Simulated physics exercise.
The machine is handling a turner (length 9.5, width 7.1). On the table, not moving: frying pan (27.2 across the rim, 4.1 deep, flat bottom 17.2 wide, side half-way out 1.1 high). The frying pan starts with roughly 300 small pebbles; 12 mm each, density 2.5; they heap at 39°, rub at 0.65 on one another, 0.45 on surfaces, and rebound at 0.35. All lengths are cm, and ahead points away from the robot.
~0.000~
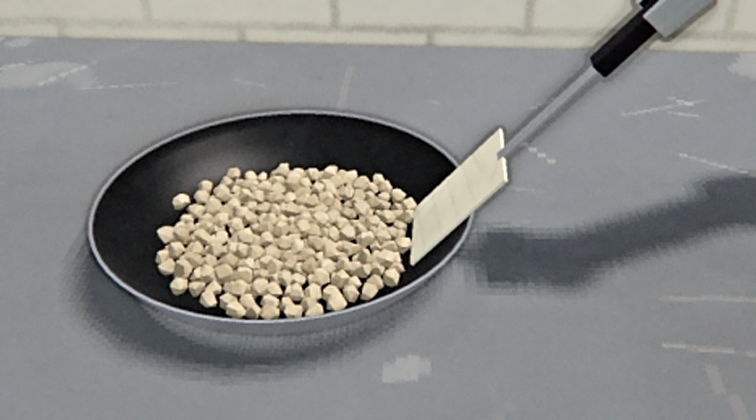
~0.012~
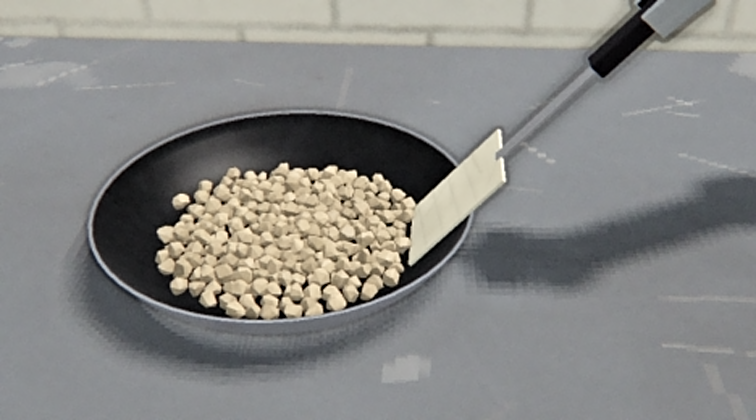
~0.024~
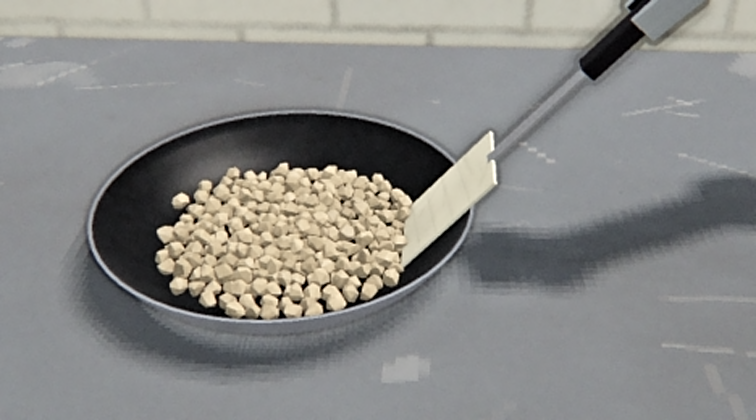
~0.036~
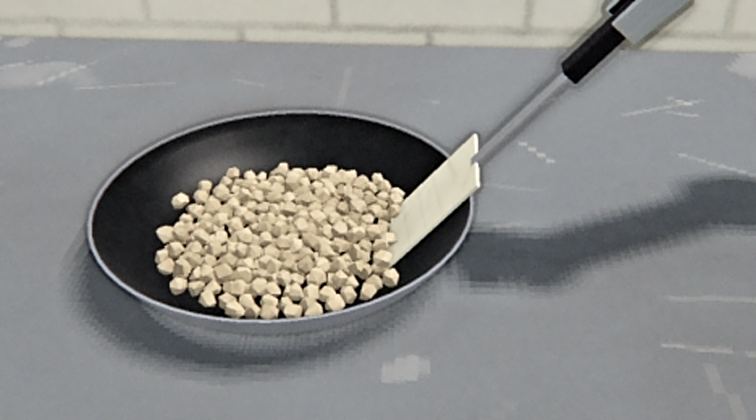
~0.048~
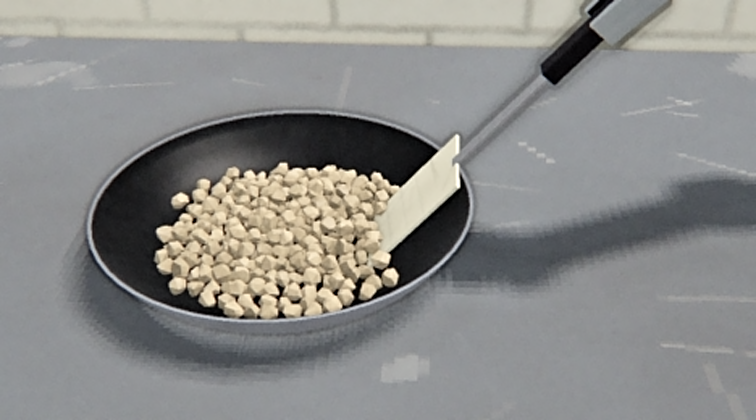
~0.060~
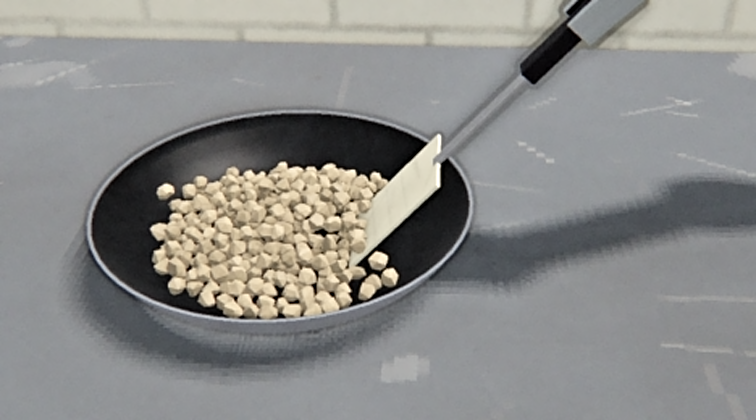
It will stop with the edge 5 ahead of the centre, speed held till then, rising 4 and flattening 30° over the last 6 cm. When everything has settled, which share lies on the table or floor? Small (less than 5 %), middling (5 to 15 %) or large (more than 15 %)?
A middling share, 5 to 15 %, ends on the table or floor.
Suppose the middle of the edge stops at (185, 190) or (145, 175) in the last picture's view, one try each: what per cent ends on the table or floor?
Some 10 and 20 per cent.
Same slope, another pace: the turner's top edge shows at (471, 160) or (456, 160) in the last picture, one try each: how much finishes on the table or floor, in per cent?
About 0 and 0 per cent.
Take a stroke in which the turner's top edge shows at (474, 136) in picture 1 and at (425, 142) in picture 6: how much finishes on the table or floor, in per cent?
About 0 per cent.
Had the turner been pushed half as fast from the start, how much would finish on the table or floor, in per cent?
It would be near 0 per cent.
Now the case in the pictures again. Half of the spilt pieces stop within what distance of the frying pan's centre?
Some 28 cm.
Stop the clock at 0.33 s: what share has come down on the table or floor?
Roughly 8 per cent.
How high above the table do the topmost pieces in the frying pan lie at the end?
Roughly 5.0 cm.
After 0.09 s, sloping 50°, highest piece 6 above the table; 298 in the frying pan.
After 0.12 s, sloping 39°, highest piece 7 above the table; 298 in the frying pan.
After 0.33 s, sloping 20°, highest piece 6 above the table; 276 in the frying pan, 21 on the table or floor, 1 on the blade or in flight.
After 1.38 s, sloping 20°, highest piece 5 above the table; 276 in the frying pan, 22 on the table or floor.
In the end, 276 in the frying pan, 22 on the table or floor. That is 7 % on the table or floor.
